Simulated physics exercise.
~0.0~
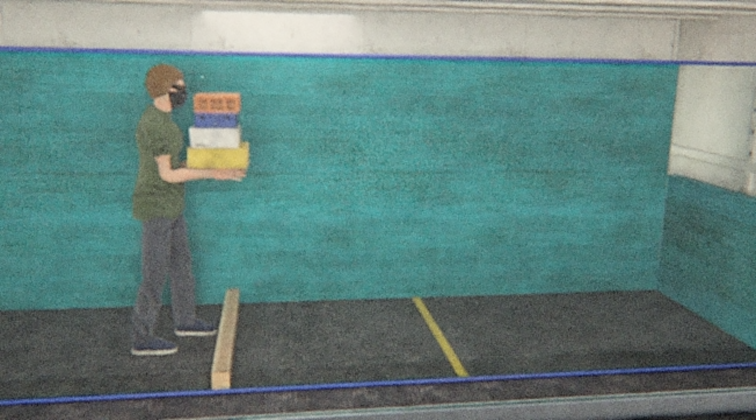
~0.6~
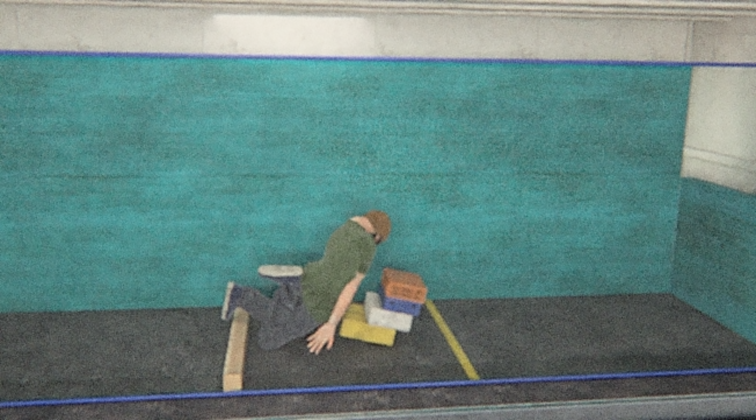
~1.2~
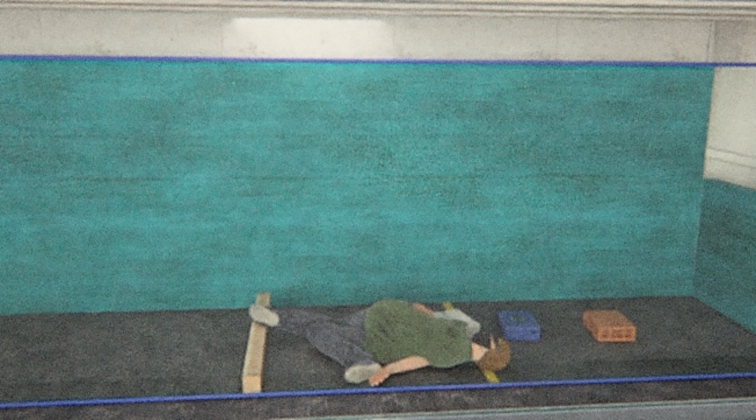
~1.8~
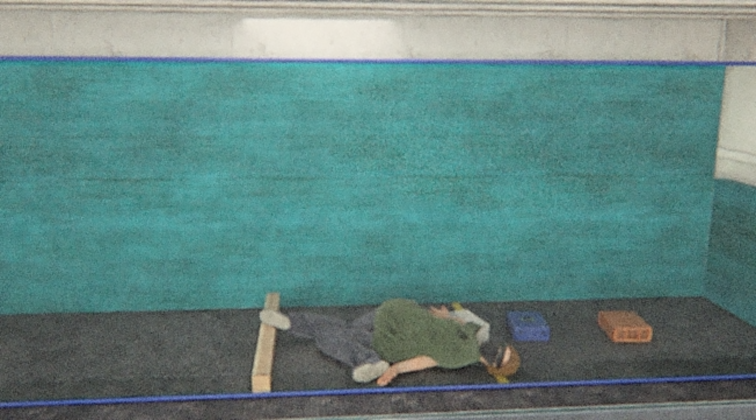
A brown-haired person in a green shirt and grey trousers stands at the left behind a low wooden beam, seen from the side in a dark-floored space with a teal wall. They hold a stack with an orange crate on top, then a blue toolbox, a white parcel and a yellow parcel, while a yellow line marks the floor ahead. The person pitches forward over the beam, and the stack drops with them, tilting near the line. They end up sprawled flat, one foot on the beam, the white parcel at the line and the blue toolbox and overturned orange crate beyond it.
